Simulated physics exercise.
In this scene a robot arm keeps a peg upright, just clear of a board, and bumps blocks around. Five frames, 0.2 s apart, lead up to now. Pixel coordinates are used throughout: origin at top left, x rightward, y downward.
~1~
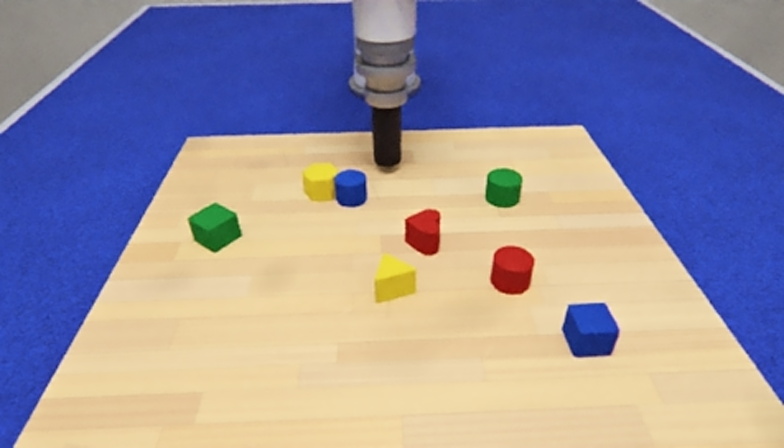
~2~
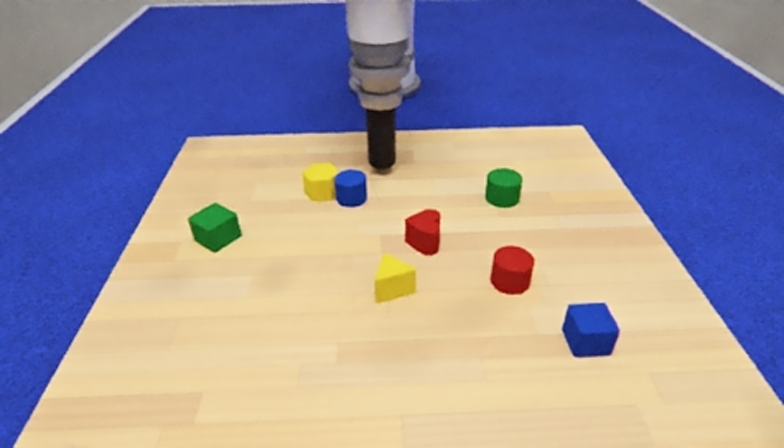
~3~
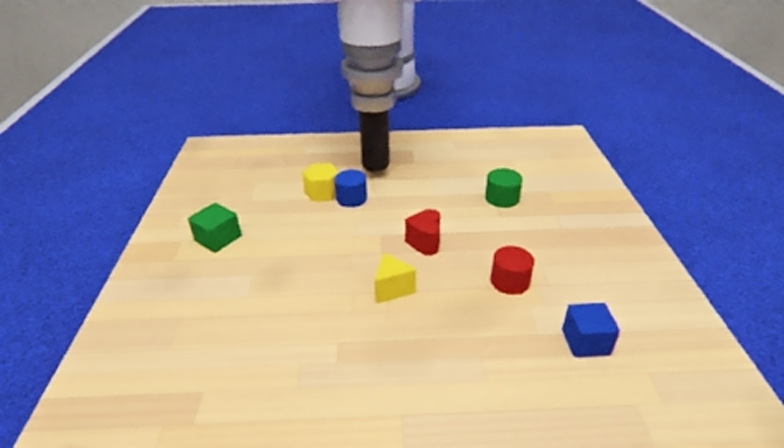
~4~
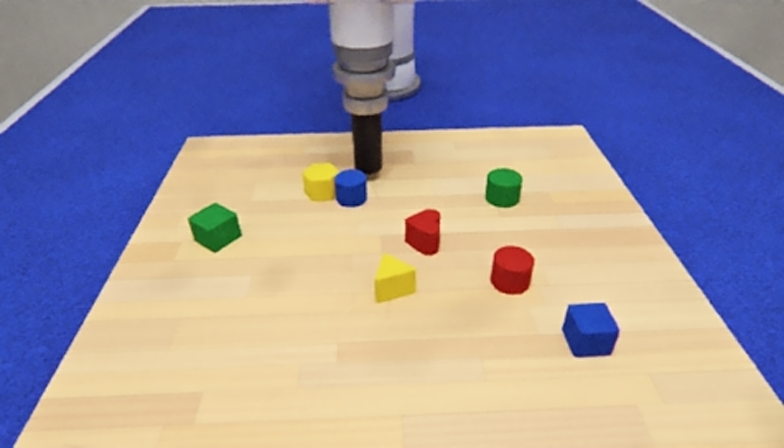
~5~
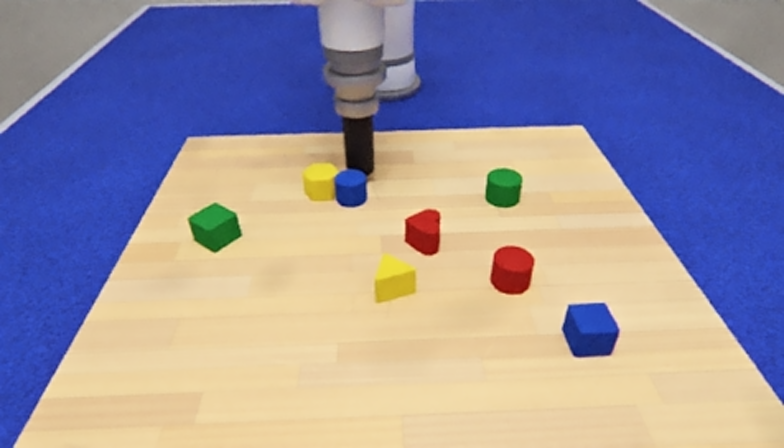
Above a wooden board of coloured blocks, a robot arm's black peg moves slightly left.
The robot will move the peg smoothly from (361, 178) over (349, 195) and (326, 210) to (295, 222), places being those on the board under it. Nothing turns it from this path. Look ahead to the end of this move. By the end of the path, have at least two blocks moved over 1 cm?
Going by the path, yes.
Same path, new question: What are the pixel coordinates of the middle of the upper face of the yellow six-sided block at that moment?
For the centre of its top, I'd go with (303, 175).
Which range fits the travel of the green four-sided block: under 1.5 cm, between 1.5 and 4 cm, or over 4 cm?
Movement: Under 1.5 cm.
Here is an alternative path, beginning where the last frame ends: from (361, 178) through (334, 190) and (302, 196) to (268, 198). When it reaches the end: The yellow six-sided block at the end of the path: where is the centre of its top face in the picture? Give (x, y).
It sits at (246, 193).
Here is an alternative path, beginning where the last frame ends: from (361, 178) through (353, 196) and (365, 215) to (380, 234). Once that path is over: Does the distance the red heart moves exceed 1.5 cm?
No, that is not how it ends up.
What follows on the original path. One third of the way, peg (348, 188); yellow six-sided block (315, 174), turned 30° clockwise; blue circle (344, 191).
Two thirds of the way, peg (325, 203); yellow six-sided block (304, 175), turned 70° clockwise; blue circle (338, 204).
At the end, peg (294, 214); green four-sided block not moved; yellow six-sided block (303, 175), turned 80° clockwise; blue circle (338, 204).
